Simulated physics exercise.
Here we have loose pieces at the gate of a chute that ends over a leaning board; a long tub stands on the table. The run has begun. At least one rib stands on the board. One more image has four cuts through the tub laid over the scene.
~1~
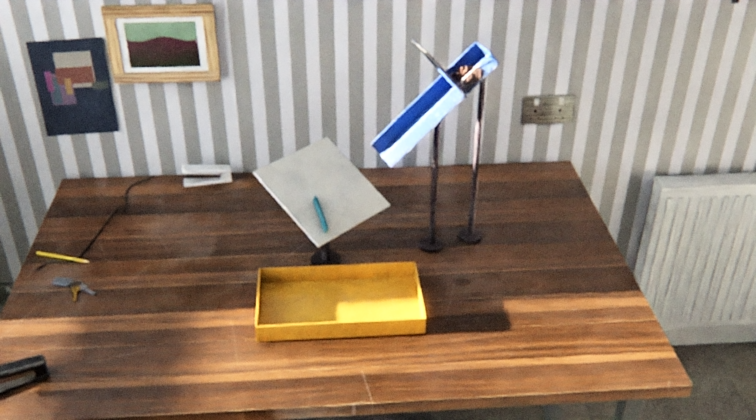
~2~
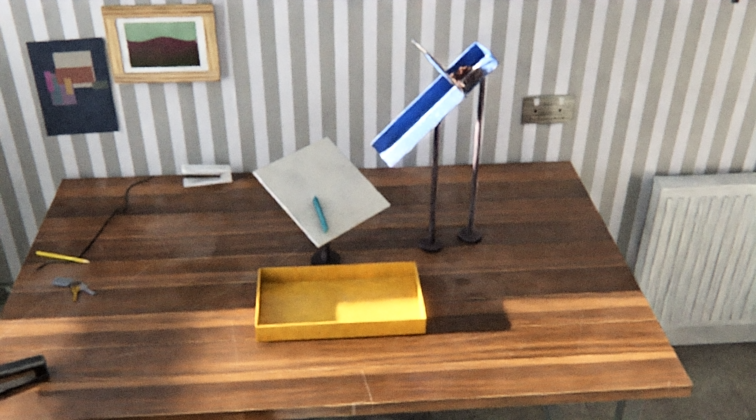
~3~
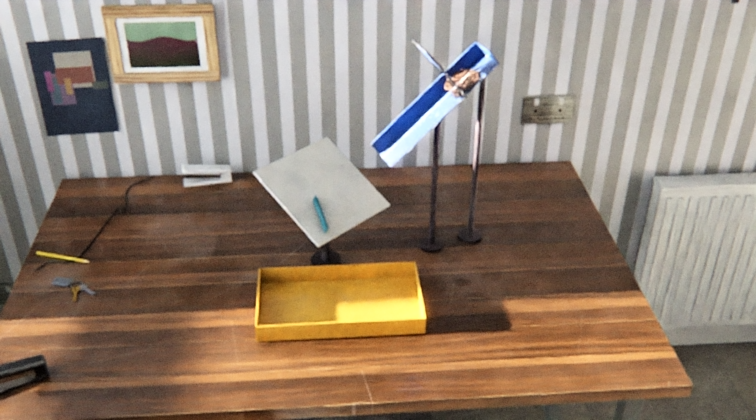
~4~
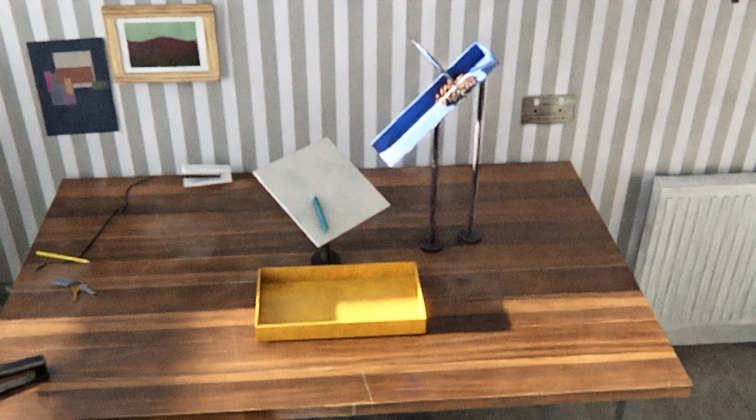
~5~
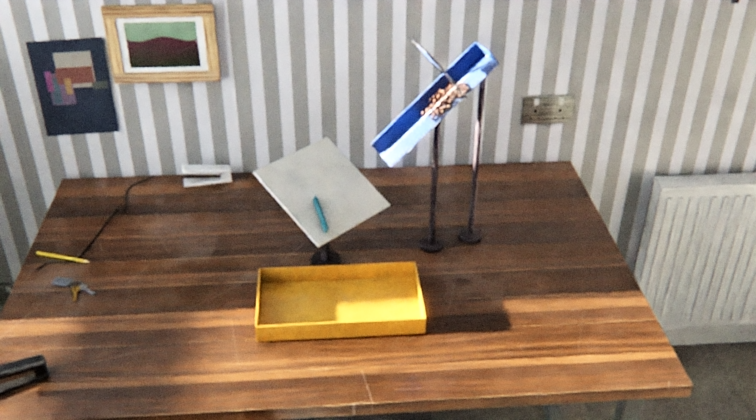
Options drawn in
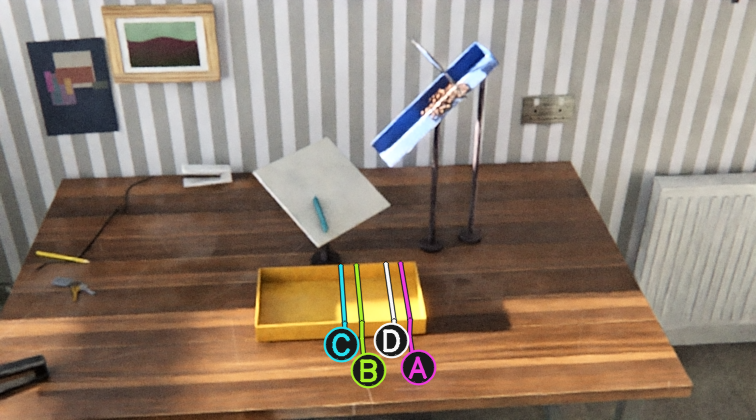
Small brown pieces slide partway down a blue chute above a table with a yellow tub.
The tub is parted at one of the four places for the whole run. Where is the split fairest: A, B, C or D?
B.
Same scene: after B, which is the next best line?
That is line C.
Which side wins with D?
The left side.
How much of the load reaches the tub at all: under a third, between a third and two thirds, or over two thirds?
It is over two thirds.
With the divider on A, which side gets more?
The left side.
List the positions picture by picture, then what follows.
The first frame shows load behind the gate at (464, 77), allspice berries; lip of the chute at (386, 161), sloping fairly steeply.
The second frame shows middle of the board at (323, 189), tilted gently; middle of its low edge at (356, 225); of its high edge at (292, 153).
The third frame shows front corners of the tub at (256, 326) and (426, 318), empty; front of the load at (446, 88).
The fourth frame shows middle of the load at (455, 91); its front at (438, 101), about a quarter of the way to the lip; rib from (316, 196) to (328, 228).
The fifth frame shows middle of the load at (443, 99); its front at (423, 115), about a third of the way to the lip.
On the marked copy, line A crosses the front rim at (410, 319); line B crosses the front rim at (361, 321); line C crosses the front rim at (344, 322); line D crosses the front rim at (393, 320).
For line A, of what is caught, nearly all on the left of the divider, a stray few on the right.
For line B, of what is caught, about half on the left of the divider, about half on the right.
For line C, of what is caught, about a quarter on the left of the divider, most on the right.
For line D, of what is caught, most on the left of the divider, a small part on the right.
